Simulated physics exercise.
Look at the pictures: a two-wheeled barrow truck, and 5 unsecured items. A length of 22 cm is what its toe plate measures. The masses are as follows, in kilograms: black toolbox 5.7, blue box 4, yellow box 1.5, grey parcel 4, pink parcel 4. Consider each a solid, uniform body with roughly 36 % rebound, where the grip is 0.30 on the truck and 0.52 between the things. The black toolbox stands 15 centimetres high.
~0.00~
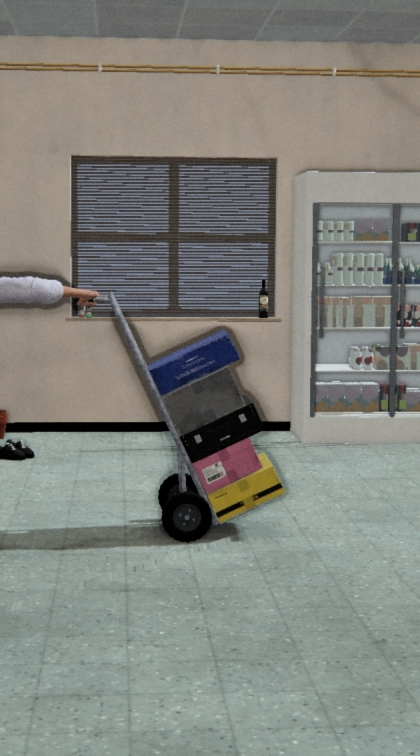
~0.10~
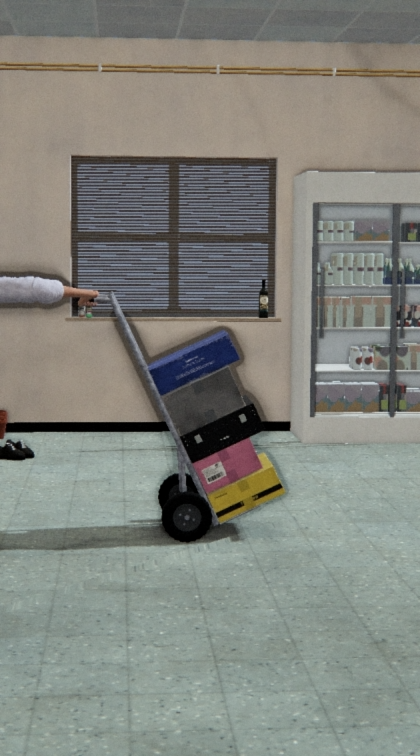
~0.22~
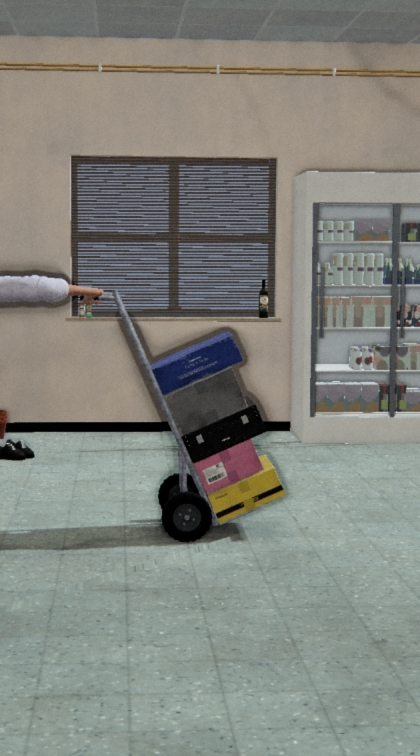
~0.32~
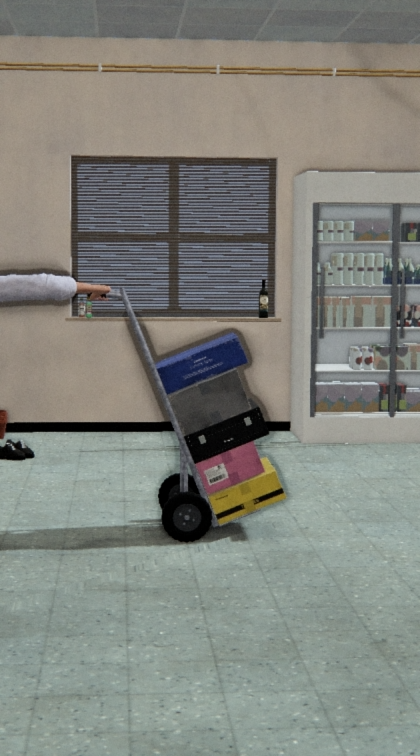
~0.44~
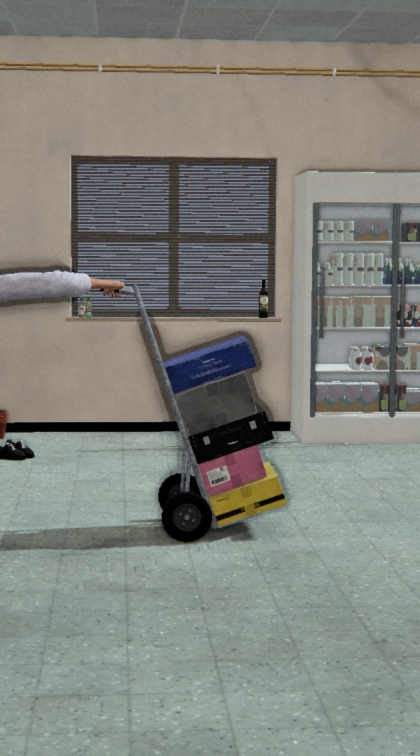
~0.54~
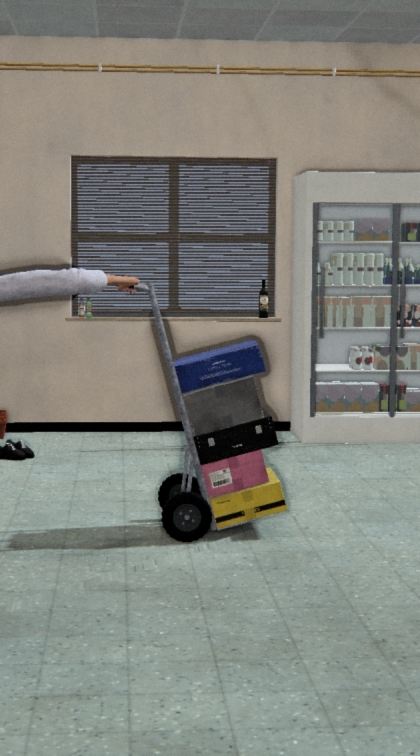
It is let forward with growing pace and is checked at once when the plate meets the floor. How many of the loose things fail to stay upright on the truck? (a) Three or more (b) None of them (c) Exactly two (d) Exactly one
Answer: B.
By 0.94 s, truck upright; blue box rocked 6° off its seat near (267, 380); black toolbox rocked 6° off its seat near (257, 450); grey parcel rocked 6° off its seat.
By 1.14 s, truck upright; blue box rocked 11° off its seat near (280, 380); black toolbox rocked 11° off its seat near (262, 448); grey parcel rocked 11° off its seat.
By 1.54 s, truck upright; blue box 3 cm from its spot near (260, 379); grey parcel 3 cm from its spot.
By 1.94 s, truck upright; blue box 3 cm from its spot near (259, 379); black toolbox 2 cm from its spot near (253, 450); grey parcel 2 cm from its spot.
When it is over (3.1 s), all 5 within 10 cm of the start. End places, in pixels of the last picture, black toolbox near (249, 450), blue box near (254, 379).
